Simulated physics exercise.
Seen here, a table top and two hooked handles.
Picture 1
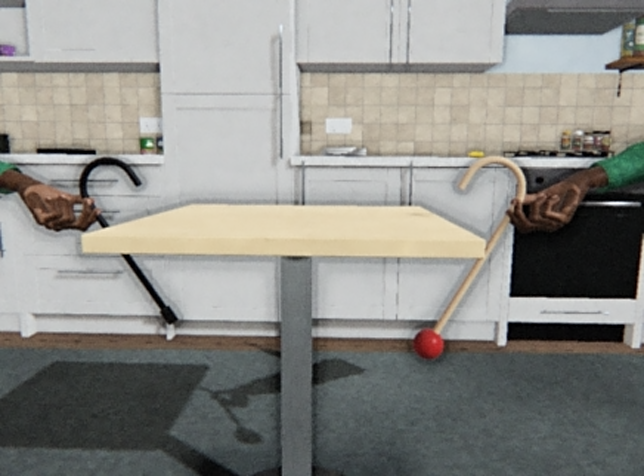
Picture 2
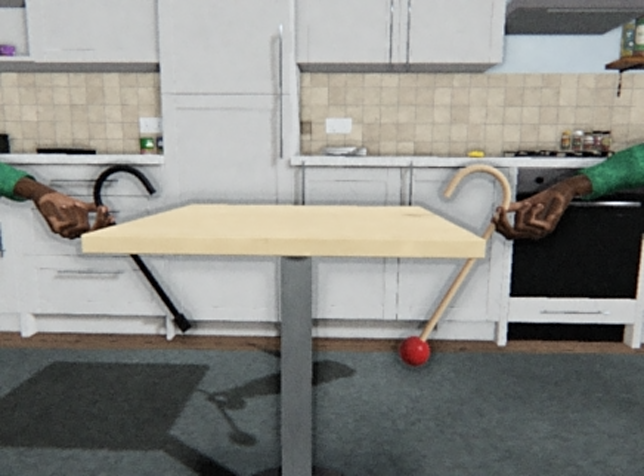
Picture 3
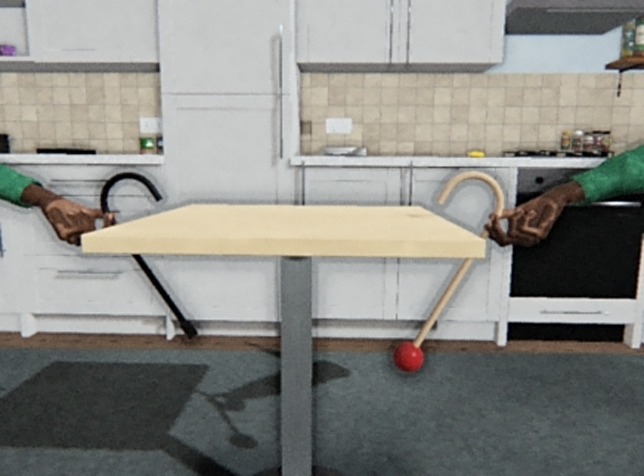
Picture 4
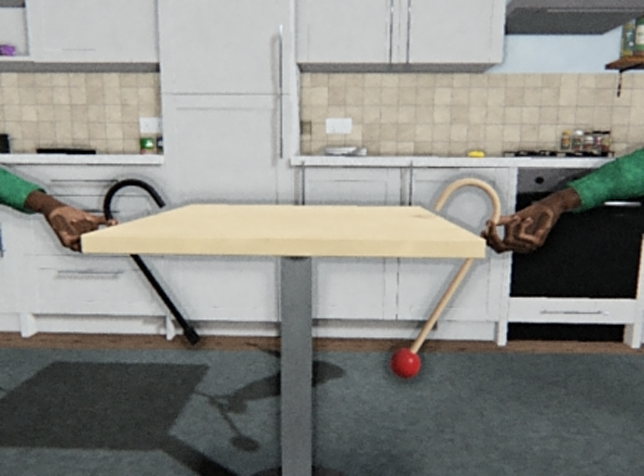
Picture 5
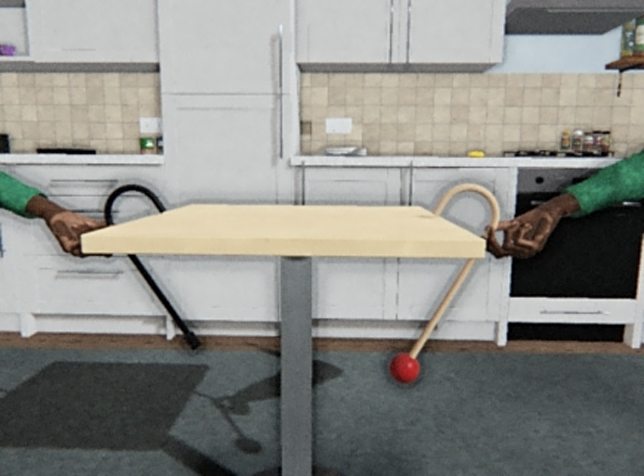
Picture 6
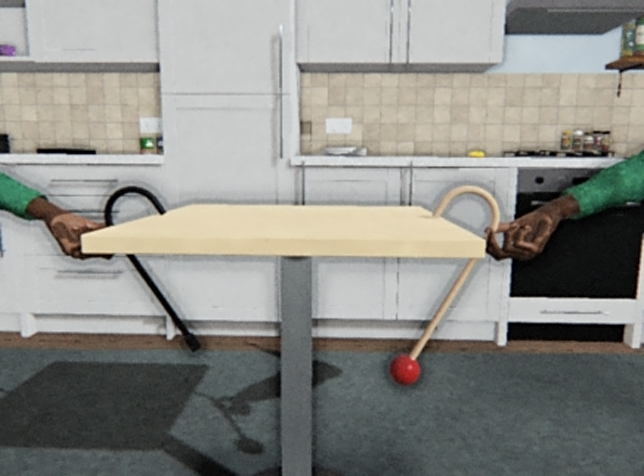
Two hands, one on each side, moved a black cane and a pale hooked stick with a red ball inward and slightly down at the edges of a table, then held them there almost still.
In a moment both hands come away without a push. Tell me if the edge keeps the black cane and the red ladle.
Outcome: The black cane stays hooked on the edge and the red ladle stays hooked on the edge.
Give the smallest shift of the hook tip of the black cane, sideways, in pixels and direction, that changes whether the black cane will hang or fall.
Roughly 12 pixels left.
Then, 0.40 s on from there, black cane at rest near (166, 265); red ladle at rest near (433, 285).
In the end, the black cane hangs from the table, near (167, 265); the red ladle hangs from the table, near (432, 285).
